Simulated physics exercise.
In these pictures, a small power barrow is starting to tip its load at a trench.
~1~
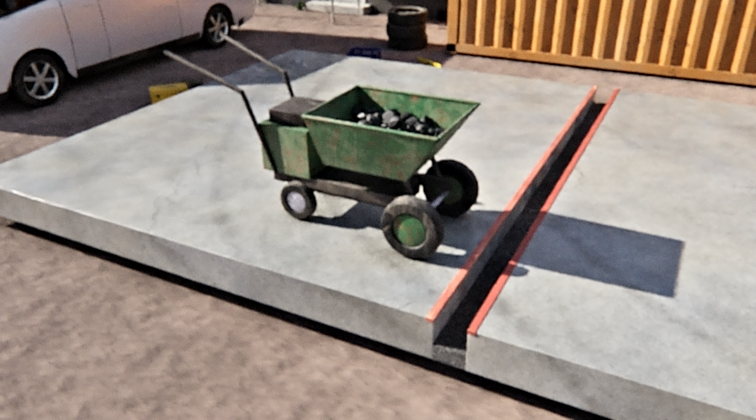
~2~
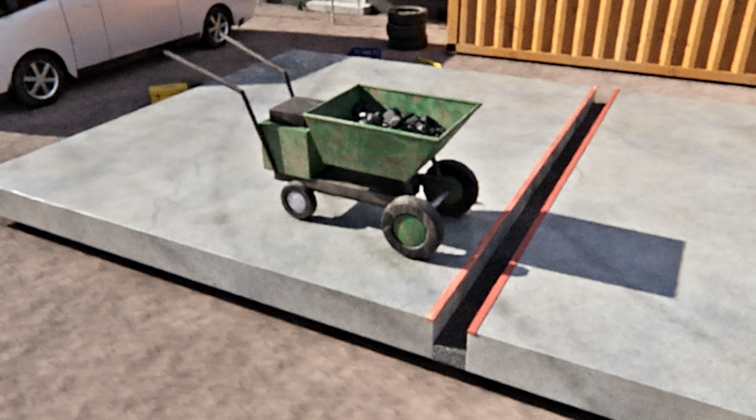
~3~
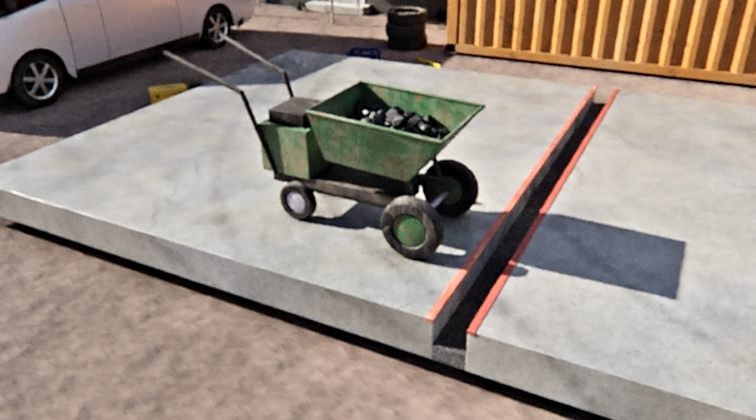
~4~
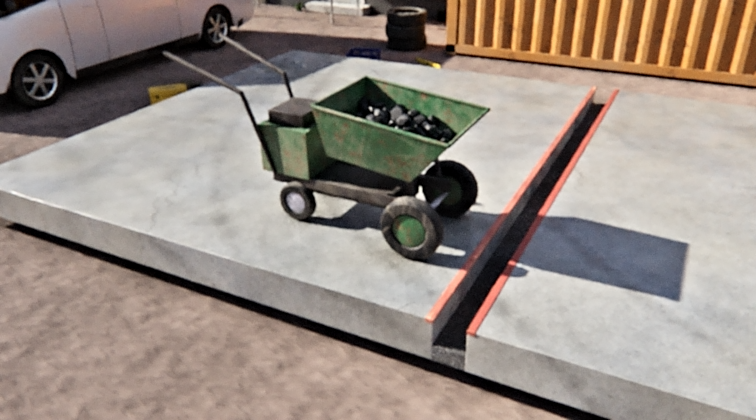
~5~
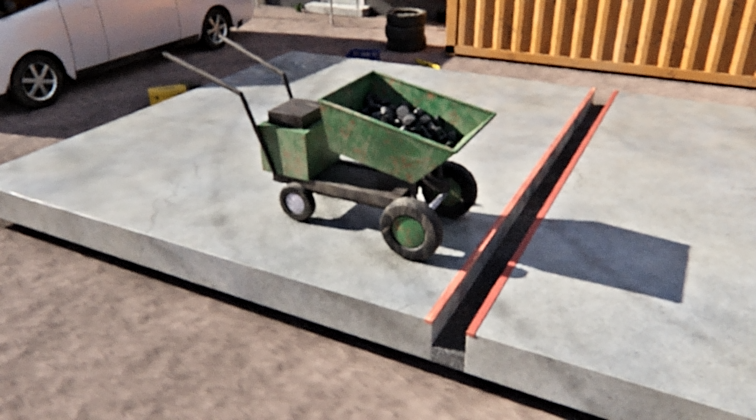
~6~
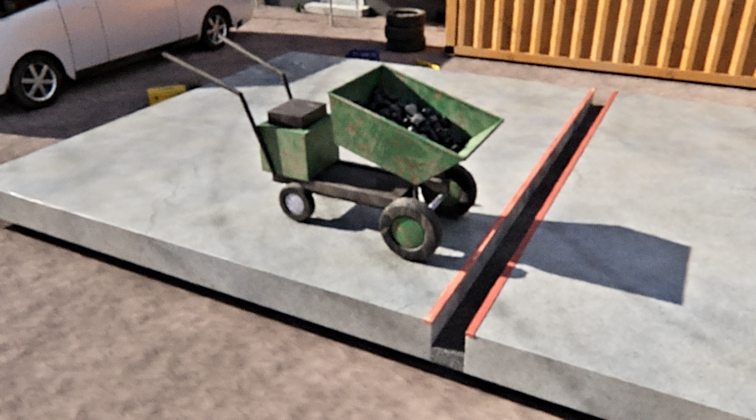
The green skip of a small barrow loaded with black lumps sat level at first, then tilted gradually forward toward the narrow, red-edged trench on its right, while the wheels stayed in place.
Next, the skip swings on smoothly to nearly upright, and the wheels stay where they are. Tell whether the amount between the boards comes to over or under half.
Short of half.
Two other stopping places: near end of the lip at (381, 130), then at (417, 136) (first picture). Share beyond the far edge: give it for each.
First spot 10 per cent, second spot 60 per cent.
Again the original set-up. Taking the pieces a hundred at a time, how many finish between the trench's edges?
About 0 per cent.
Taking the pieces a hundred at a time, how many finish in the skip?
It is some 25 percent.
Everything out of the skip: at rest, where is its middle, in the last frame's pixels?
Centre at rest: Close to (567, 262).
Shortly afterwards, skip tipped steeply; the whole lot in the skip.
Next, skip tipped right over; the bulk in the skip; a little beyond it; only a few falling.
Some moments later, skip tipped right over; near a quarter in the skip; the bulk beyond it.
In the end, skip tipped right over; near a quarter in the skip; only a few in or heaped over the trench; the bulk beyond it.
